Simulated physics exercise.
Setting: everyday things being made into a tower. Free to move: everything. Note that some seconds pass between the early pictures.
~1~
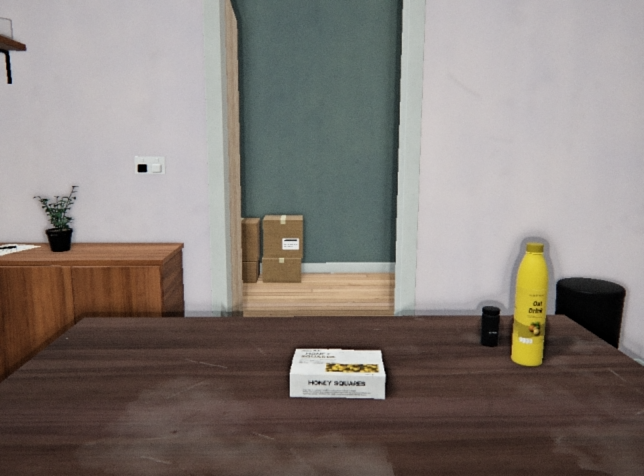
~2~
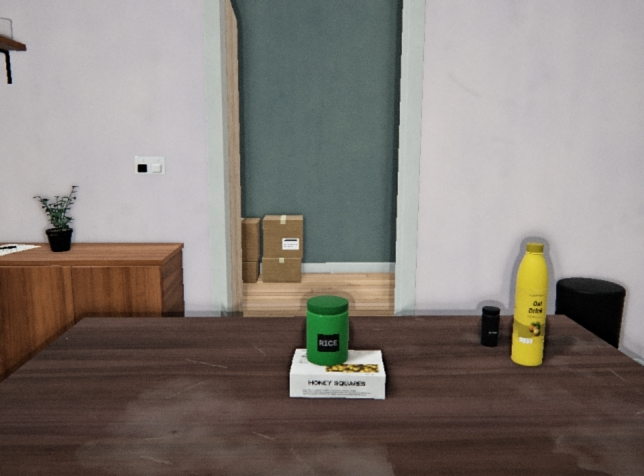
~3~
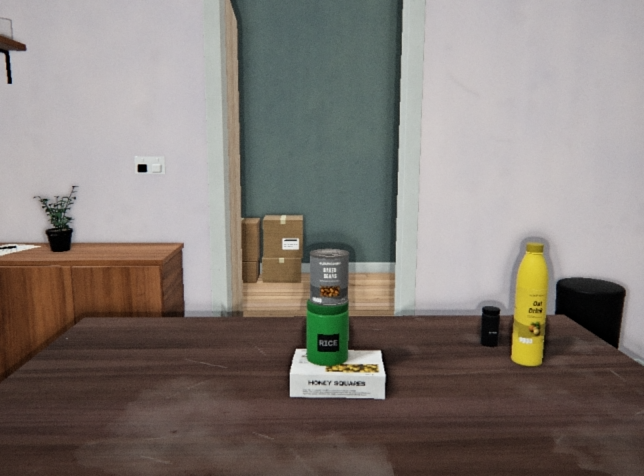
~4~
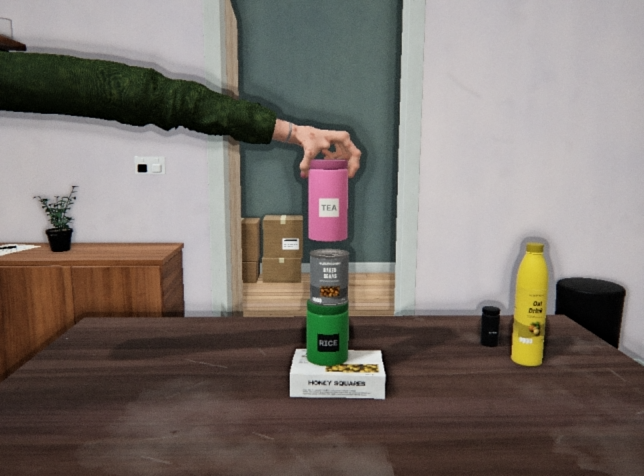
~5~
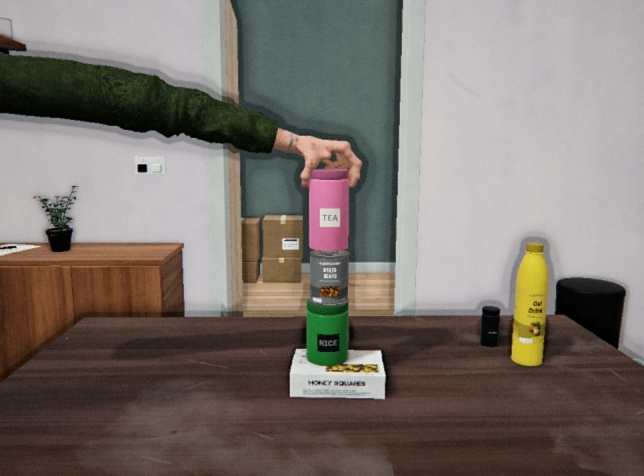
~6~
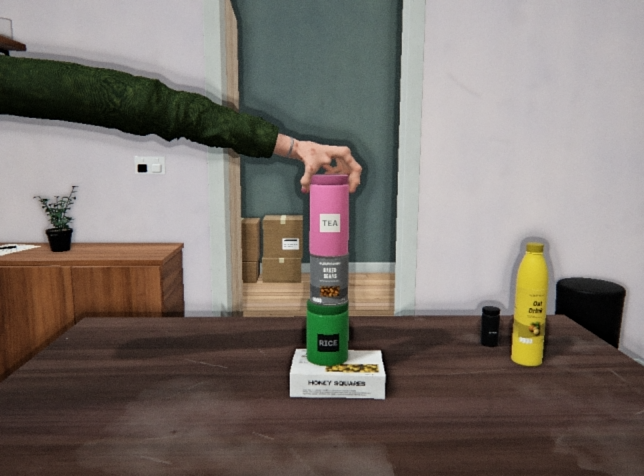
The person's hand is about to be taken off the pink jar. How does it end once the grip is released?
It ends with the pile still standing.
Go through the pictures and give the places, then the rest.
In the first frame, the last thing is not in view yet; white packet (338, 372).
In the second frame, the last thing is not in view yet; yellow bottle (531, 304).
In the third frame, the last thing is not in view yet; green jar (327, 330).
The fourth frame shows on its way; pink jar (328, 199); grey tin (329, 277).
The fifth frame shows on its way; pink jar (329, 209); black shaker (490, 326).
The sixth frame shows in place under the hand; pink jar (329, 214); white packet (338, 372).
Then, 0.50 s later than the last frame, all is still.
Then, 1.00 s later than the last frame, pink jar resting near (329, 215).
When it is over, all 6 as before. End places, in pixels of the last picture, pink jar near (329, 215). The pile keeps its balance.
